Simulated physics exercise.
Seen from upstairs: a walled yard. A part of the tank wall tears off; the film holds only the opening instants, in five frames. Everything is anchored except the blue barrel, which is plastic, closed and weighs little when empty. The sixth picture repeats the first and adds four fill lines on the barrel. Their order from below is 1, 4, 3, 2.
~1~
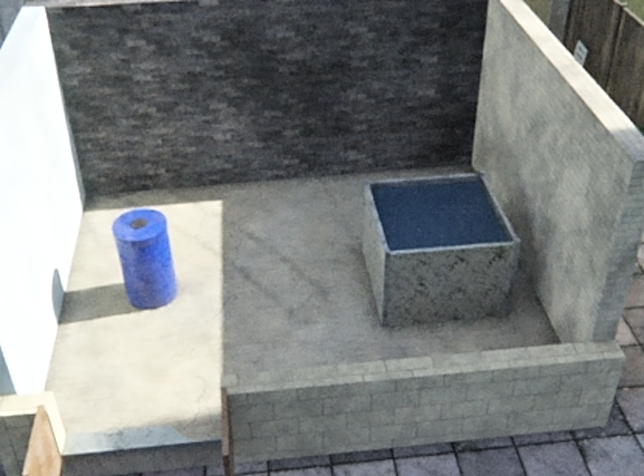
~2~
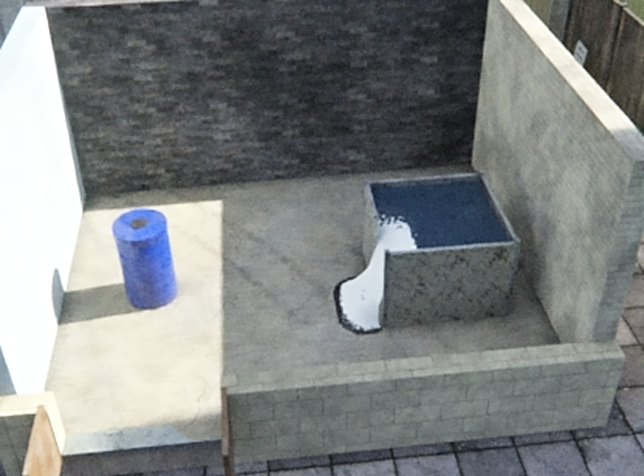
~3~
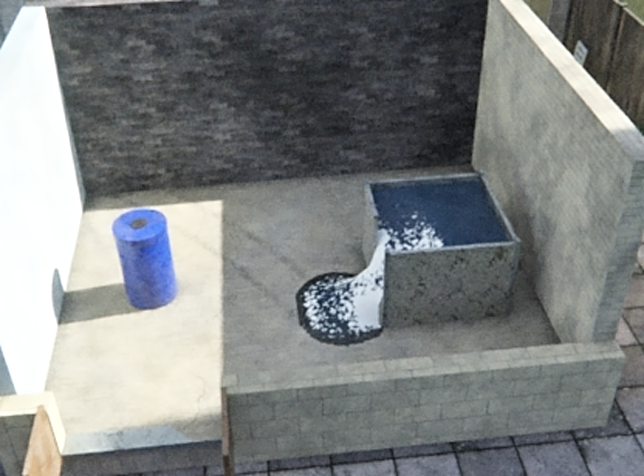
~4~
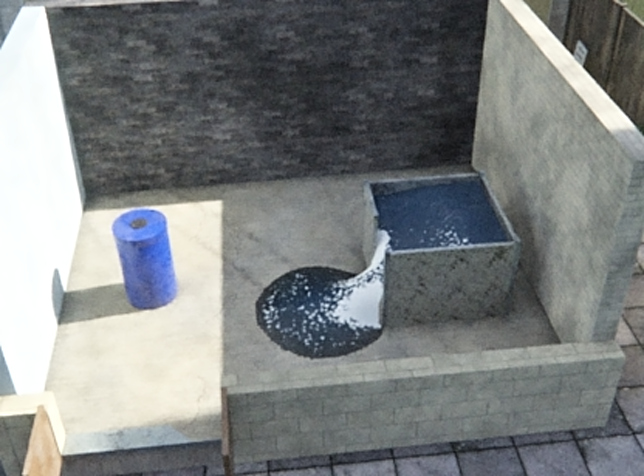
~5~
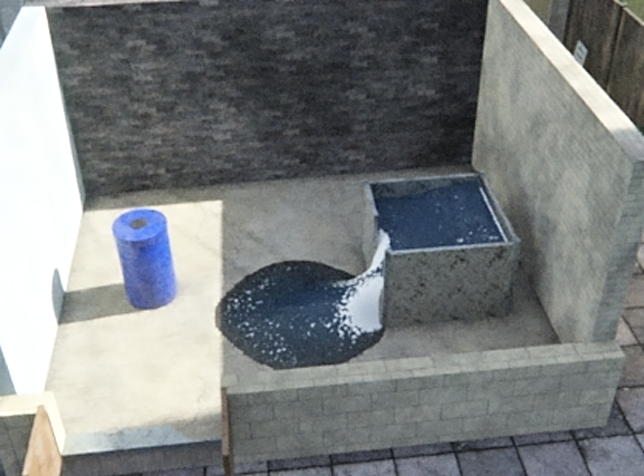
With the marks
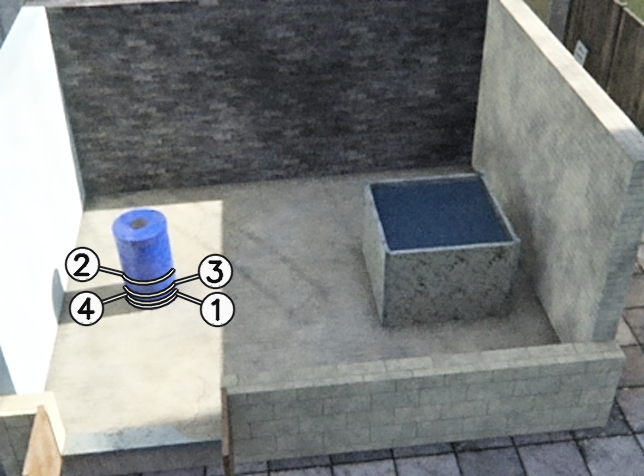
At first, a walled yard holds a blue barrel on the left and a full square tank of dark water on the right. Water then pours from the tank's left side in a white stream, and a dark puddle spreads steadily leftward across the ground while the barrel stays still.
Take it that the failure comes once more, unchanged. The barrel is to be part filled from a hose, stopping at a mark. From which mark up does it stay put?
Use line 2.
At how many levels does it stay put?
One.
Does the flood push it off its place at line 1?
Yes, that goes wrong.
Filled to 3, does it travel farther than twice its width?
No, less.
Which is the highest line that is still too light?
3 it is.
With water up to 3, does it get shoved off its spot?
Yes, it does.
On the marked copy, 1 at (151, 306); 2 at (146, 283); 3 at (149, 296); 4 at (150, 303); from the bottom up 1, 4, 3, 2.
With 1, it is pushed about 3 times its own width away.
With 2, it does not move.
With 3, it is pushed about half its own width away.
With 4, it is pushed about 3 times its own width away.
